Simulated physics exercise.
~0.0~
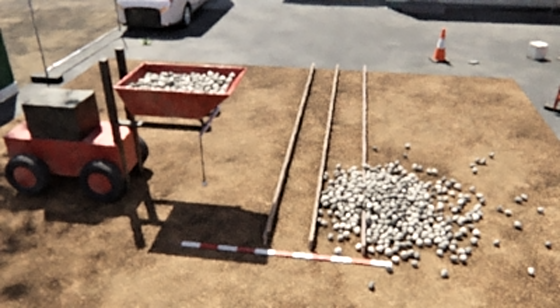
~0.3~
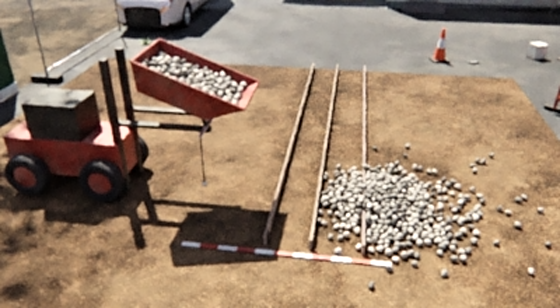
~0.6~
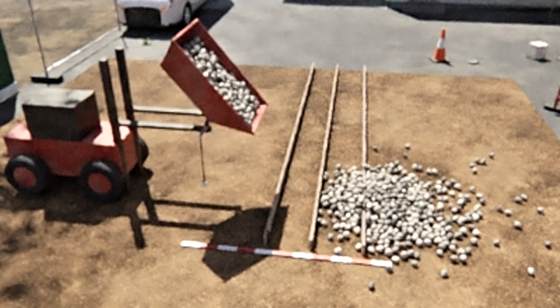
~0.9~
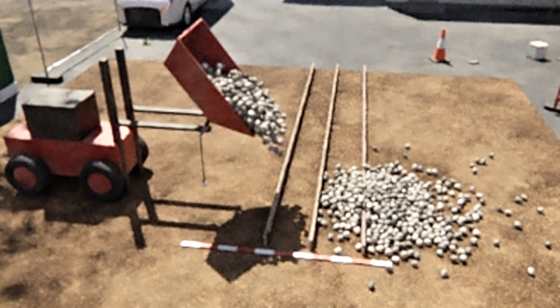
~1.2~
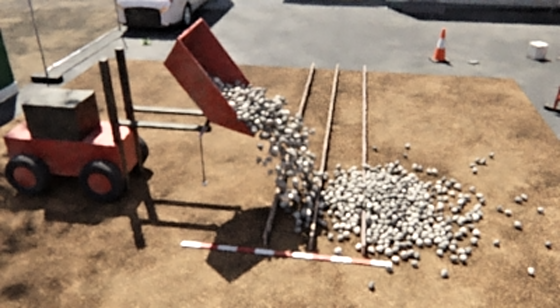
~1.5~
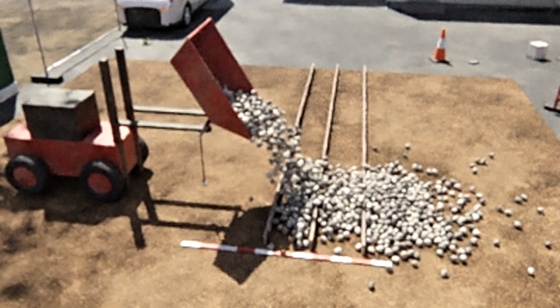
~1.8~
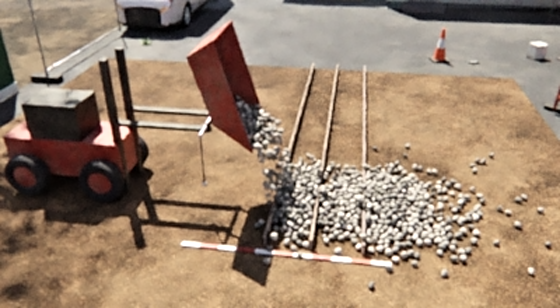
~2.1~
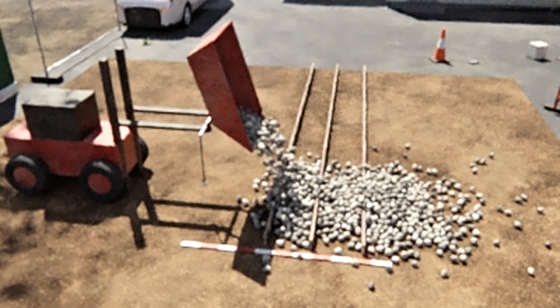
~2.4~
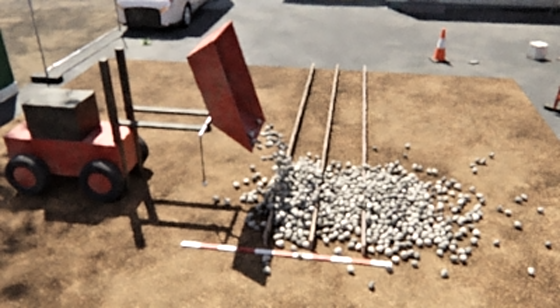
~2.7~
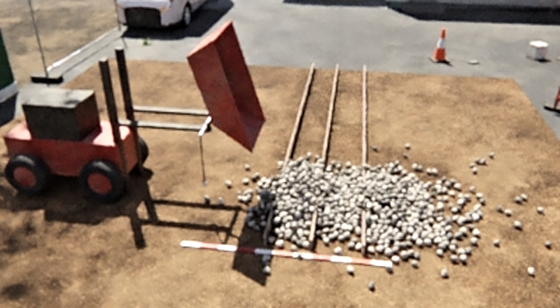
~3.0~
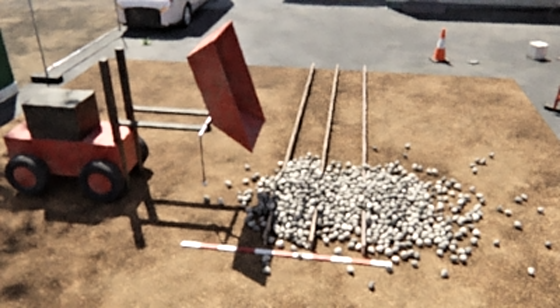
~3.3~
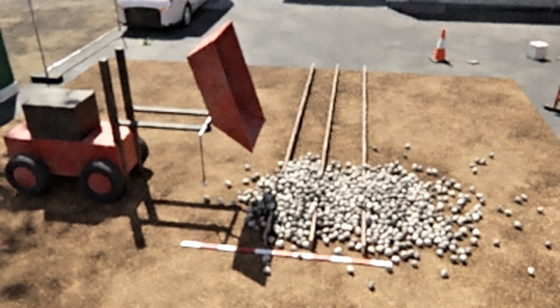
A red skip on a loader tips rightward, pouring pale stones across the planks until empty.
